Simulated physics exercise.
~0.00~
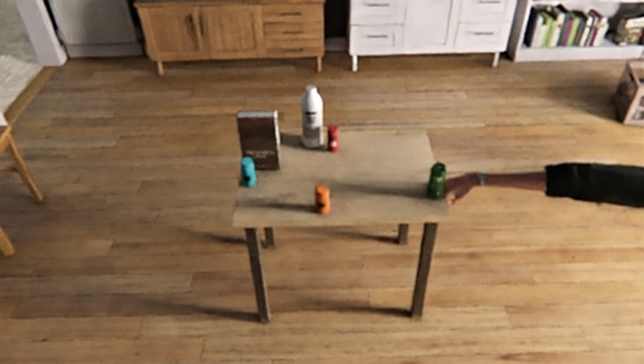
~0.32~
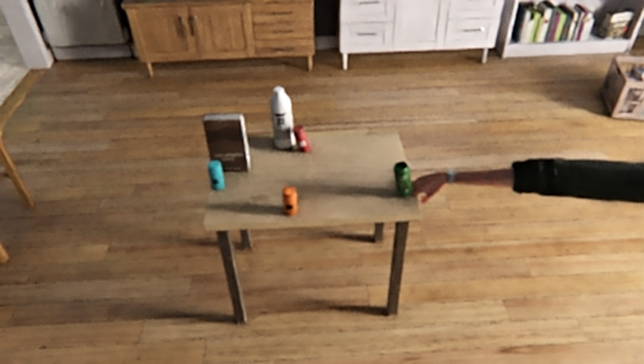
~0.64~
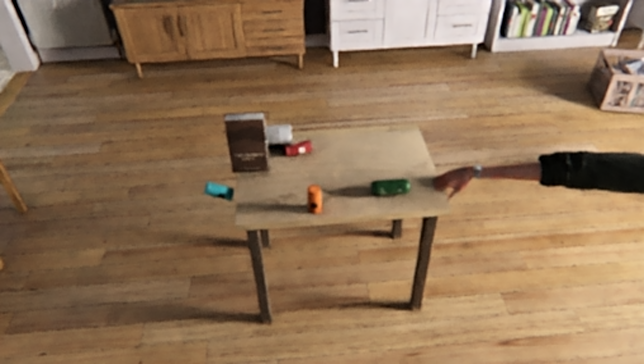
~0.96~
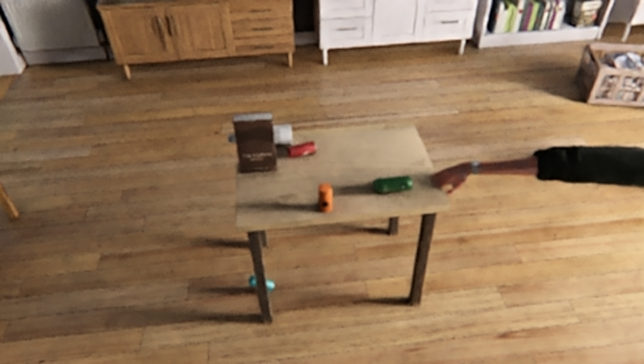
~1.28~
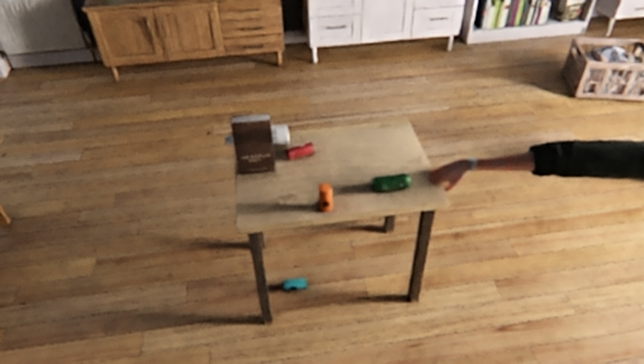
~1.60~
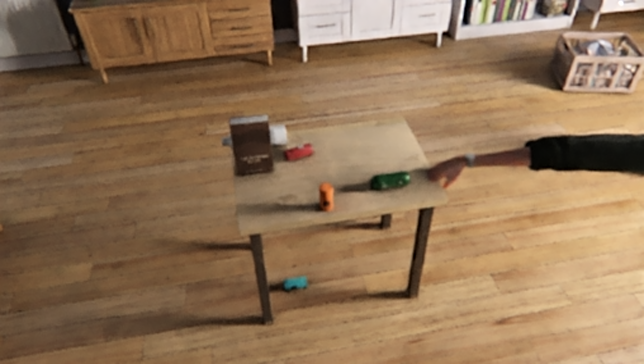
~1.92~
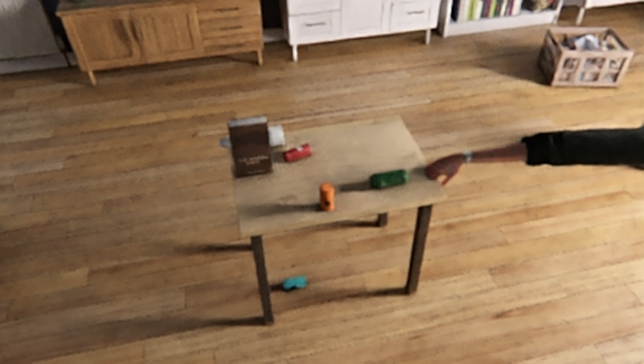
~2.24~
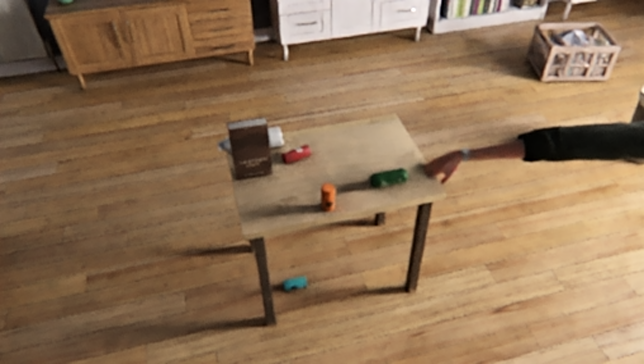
The footage shows a hand at the right edge of a small table as the white bottle, red shaker and green can topple and the turquoise shaker drops to the floor, while the orange shaker and brown book remain standing on top.
